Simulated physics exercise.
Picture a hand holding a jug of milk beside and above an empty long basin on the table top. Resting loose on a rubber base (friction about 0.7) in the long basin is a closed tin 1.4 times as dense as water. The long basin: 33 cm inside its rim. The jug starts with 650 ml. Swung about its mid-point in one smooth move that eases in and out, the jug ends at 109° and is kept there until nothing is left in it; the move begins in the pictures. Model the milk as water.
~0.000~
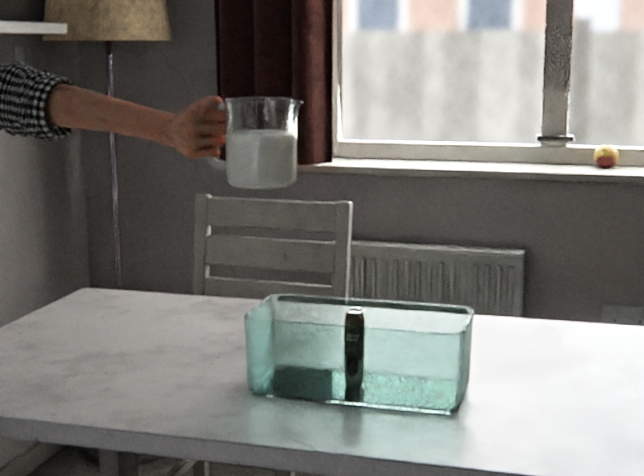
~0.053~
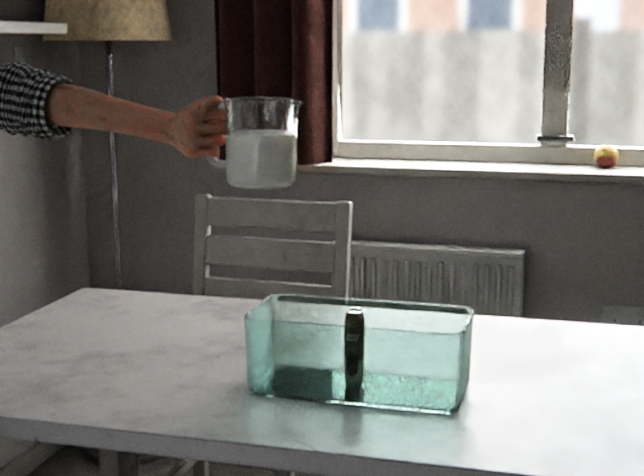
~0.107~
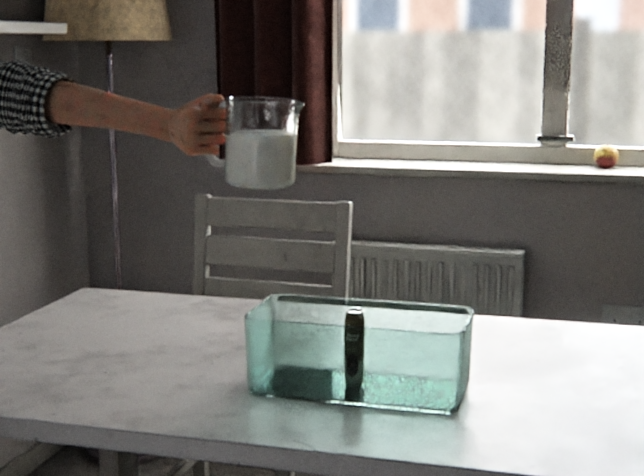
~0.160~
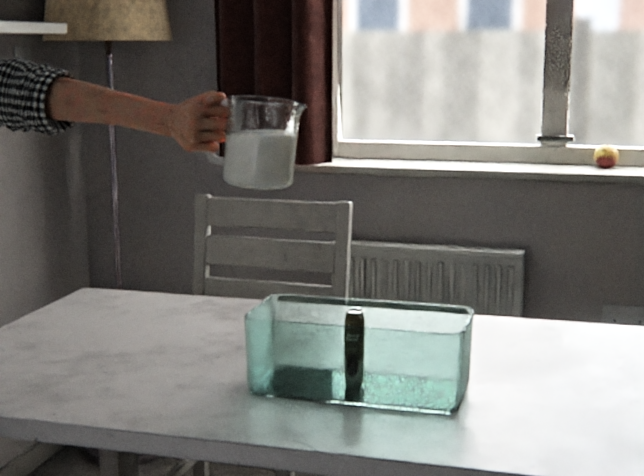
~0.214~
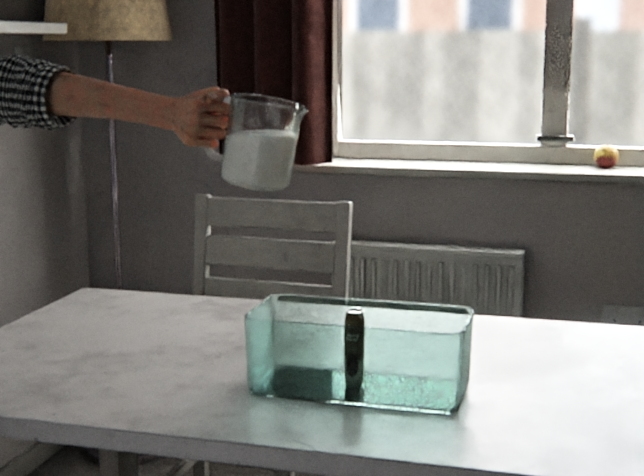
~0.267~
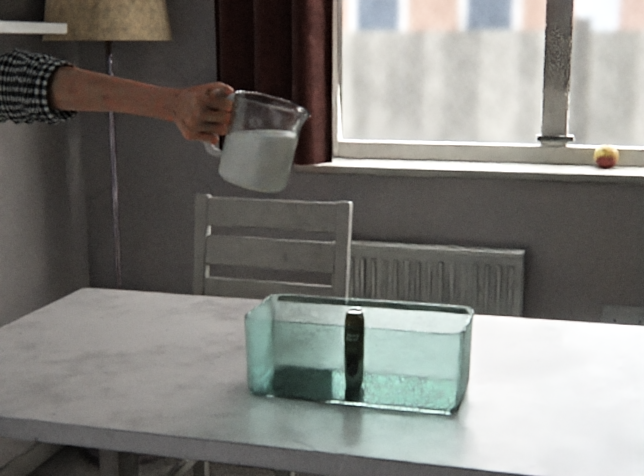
A hand at the end of an arm in a dark checked sleeve reaches in from the left of a grey room, seen from slightly above a pale table. It holds a clear jug of milk above a long, greenish glass basin with a dark upright tin, before a white chair, radiator and window. The hand slowly tilts the jug slightly rightward, while the camera stays still.
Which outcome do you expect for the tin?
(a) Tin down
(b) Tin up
b, tin up.
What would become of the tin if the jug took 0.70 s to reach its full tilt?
So the tin will hold steady.
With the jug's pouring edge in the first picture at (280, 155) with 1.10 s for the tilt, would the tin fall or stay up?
Then the tin remains standing.
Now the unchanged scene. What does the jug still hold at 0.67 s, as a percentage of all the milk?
92 %.
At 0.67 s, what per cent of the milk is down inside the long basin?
The basin holds roughly 0 in a hundred parts at that moment.
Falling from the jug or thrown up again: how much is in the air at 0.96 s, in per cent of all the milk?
Around 42 percent of the liquid.
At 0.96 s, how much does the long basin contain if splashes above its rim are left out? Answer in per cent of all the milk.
About 26 %.
Then, 0.67 s in, the tilt is 72° and 91 per cent is still to pour; the tin stands where it began.
Then, 0.96 s in, the tilt is 105° and 32 per cent is still to pour; the tin stands where it began.
Then, 1.27 s in, the tilt is 109° and 2 per cent is still to pour; the tin stands where it began.
Then, 1.60 s in, the tilt is 109° and 0 per cent is still to pour; the tin stands where it began.
Finally, the tin stands where it began.
